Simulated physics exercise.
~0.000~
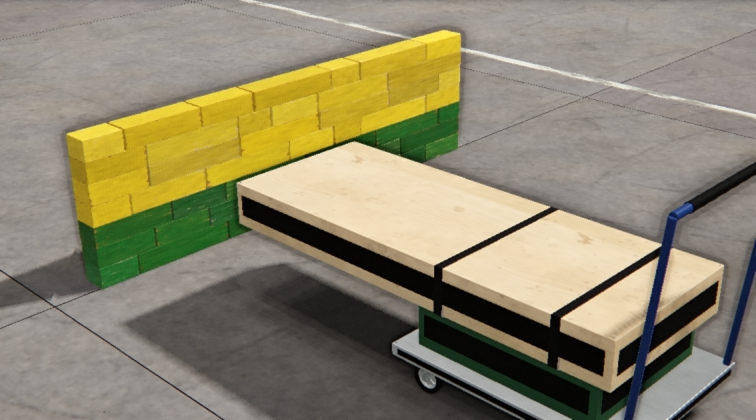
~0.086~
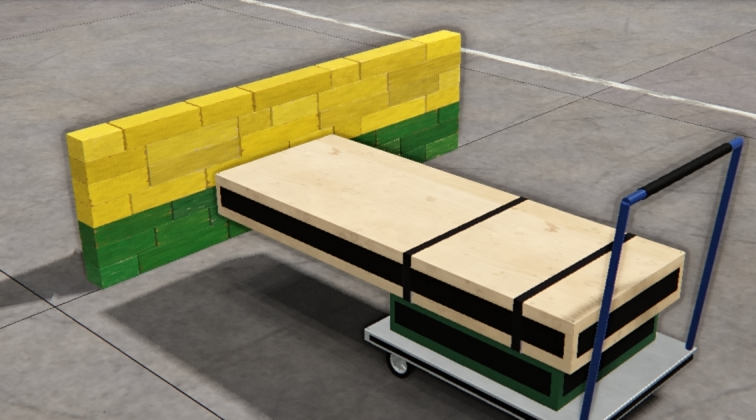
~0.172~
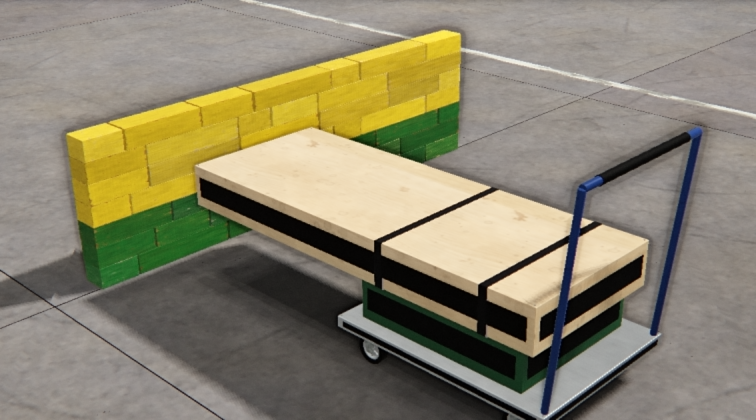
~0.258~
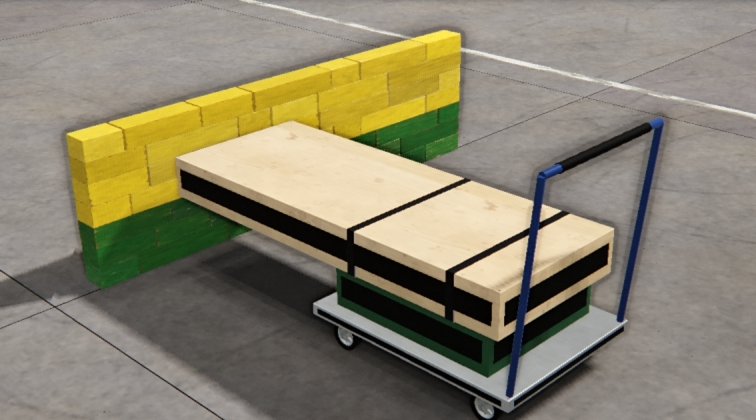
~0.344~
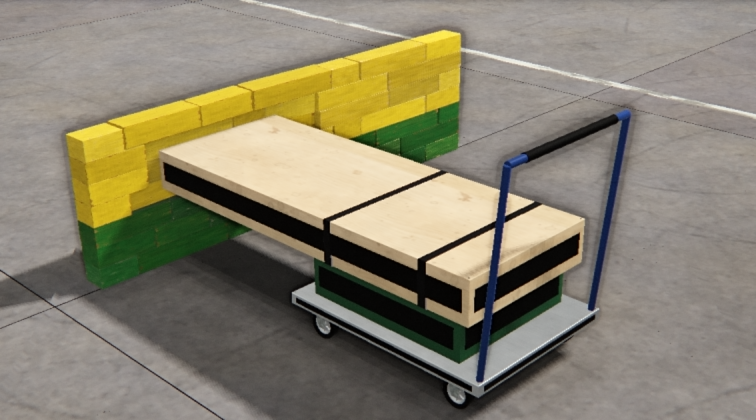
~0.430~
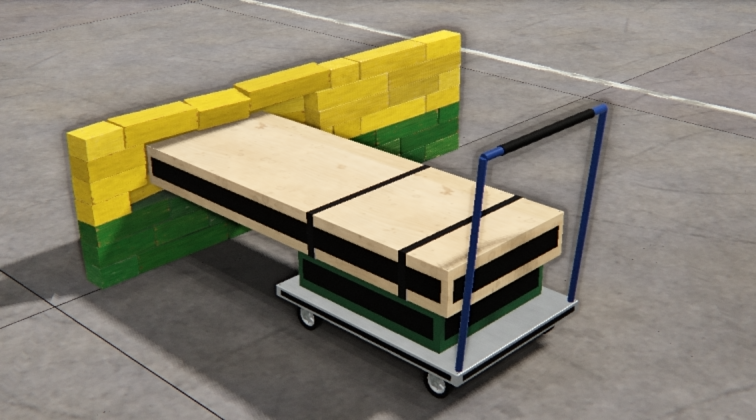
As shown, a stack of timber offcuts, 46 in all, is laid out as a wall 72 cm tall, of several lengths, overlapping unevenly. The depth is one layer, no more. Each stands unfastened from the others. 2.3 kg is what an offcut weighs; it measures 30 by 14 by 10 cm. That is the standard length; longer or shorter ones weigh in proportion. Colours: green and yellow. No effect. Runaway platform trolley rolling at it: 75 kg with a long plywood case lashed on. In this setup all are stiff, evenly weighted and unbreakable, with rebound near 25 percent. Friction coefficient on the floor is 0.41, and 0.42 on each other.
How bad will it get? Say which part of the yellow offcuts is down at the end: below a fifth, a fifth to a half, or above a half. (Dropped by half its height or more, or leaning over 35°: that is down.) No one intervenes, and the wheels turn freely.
A fifth to a half.
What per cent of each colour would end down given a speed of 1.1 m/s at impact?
The green would finish 10 in a hundred down, the yellow 50 in a hundred.
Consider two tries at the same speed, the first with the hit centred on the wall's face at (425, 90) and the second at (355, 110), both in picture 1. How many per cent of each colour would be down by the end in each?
You'd get green at 10 followed by 10, and yellow at 50 followed by 60 percent.
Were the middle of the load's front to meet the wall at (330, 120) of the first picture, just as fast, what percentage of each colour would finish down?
Result - green: 20 %; yellow: 70 %.
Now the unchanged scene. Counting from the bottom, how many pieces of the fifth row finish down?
2.
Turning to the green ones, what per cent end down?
Taking the green group, 0 in a hundred end up down.
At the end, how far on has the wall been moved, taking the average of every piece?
Mean shift: Roughly 20 cm.
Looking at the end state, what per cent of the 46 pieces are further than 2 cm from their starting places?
Shifted share: 50 %.
After 0.64 s, load 35 cm past the wall's line, still rolling; 8 of the 26 yellow offcuts down (8 of 46 in all colours); top yellow offcut leaning 11°.
After 1.26 s, load 90 cm past the wall's line, still rolling; 10 of the 26 yellow offcuts down (10 of 46 in all colours); top yellow offcut 58 mm lower.
At rest (2.1 s), load 1.10 m past the wall's line, stopped; 10 of the 26 yellow offcuts down (10 of 46 in all colours); top yellow offcut 58 mm lower; top green offcut shifted 12 mm. That is 38 per cent. As the last picture would show them, middles, top yellow offcut near (97, 109), top green offcut near (332, 147).
